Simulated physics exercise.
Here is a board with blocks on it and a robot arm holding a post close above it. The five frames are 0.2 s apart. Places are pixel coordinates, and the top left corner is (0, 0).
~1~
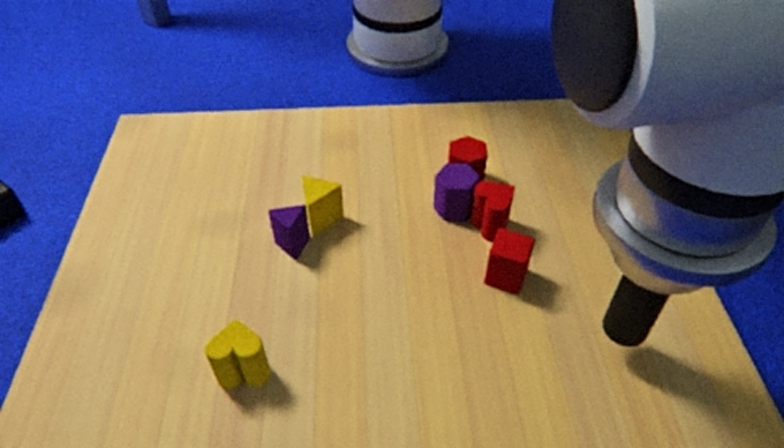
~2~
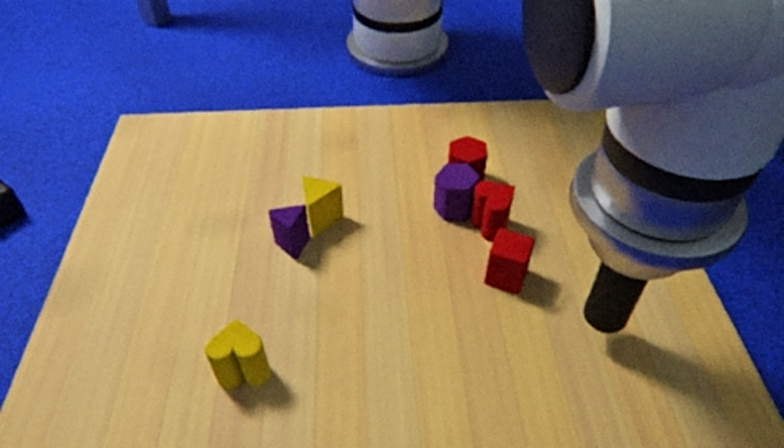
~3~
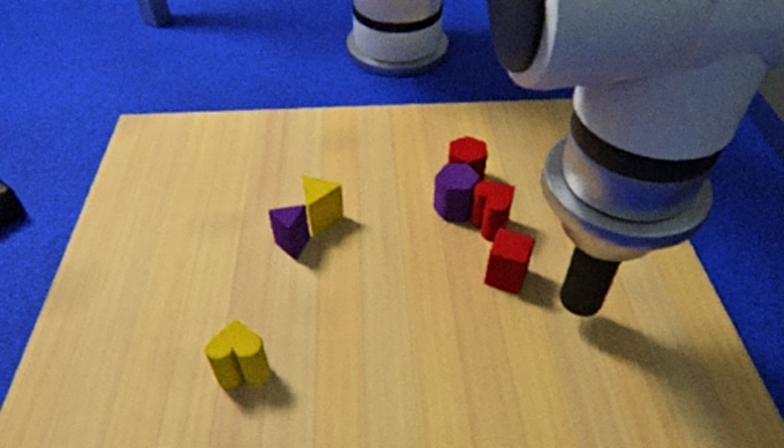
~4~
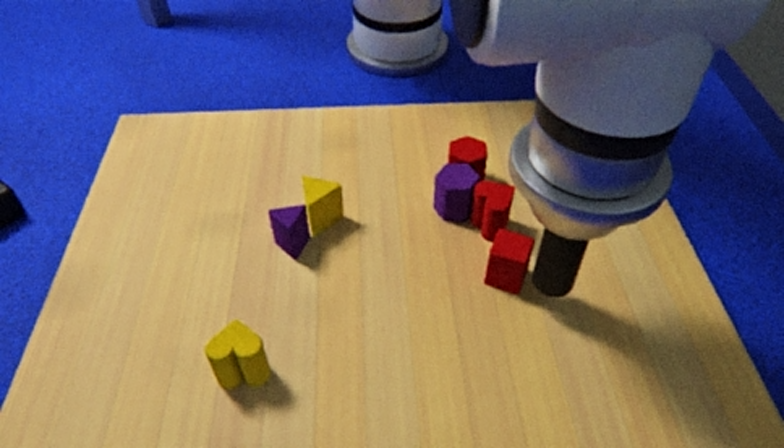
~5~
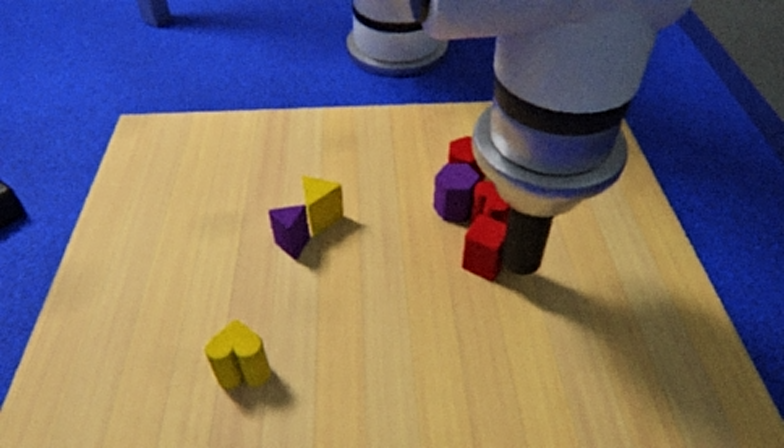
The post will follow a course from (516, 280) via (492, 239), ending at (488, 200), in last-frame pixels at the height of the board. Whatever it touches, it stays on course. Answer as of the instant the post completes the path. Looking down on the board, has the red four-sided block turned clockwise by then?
I'd say no.
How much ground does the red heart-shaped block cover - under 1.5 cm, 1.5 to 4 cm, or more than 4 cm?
It's set to move over 4 cm.
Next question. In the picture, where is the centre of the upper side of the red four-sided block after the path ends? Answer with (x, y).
For the centre of its top, I'd go with (461, 210).
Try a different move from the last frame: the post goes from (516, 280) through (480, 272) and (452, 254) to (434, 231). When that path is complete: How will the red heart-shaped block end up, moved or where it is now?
It holds its position.
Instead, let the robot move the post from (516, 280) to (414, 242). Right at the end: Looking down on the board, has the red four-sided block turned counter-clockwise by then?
No - that is not the case.
What follows on the original path. One third of the way, post (501, 233); red four-sided block (465, 213), turned 30° anticlockwise; red heart-shaped block (494, 190).
Two thirds of the way, post (493, 206); purple hexagon (453, 170), turned 25° anticlockwise; red hexagon (467, 143); red four-sided block (461, 210), turned 35° anticlockwise; red heart-shaped block (492, 165).
At the end, post (491, 181); purple hexagon (453, 170), turned 25° anticlockwise; red hexagon (462, 132), turned 40° anticlockwise; red four-sided block (461, 210), turned 35° anticlockwise; red heart-shaped block (496, 143), turned 25° clockwise.
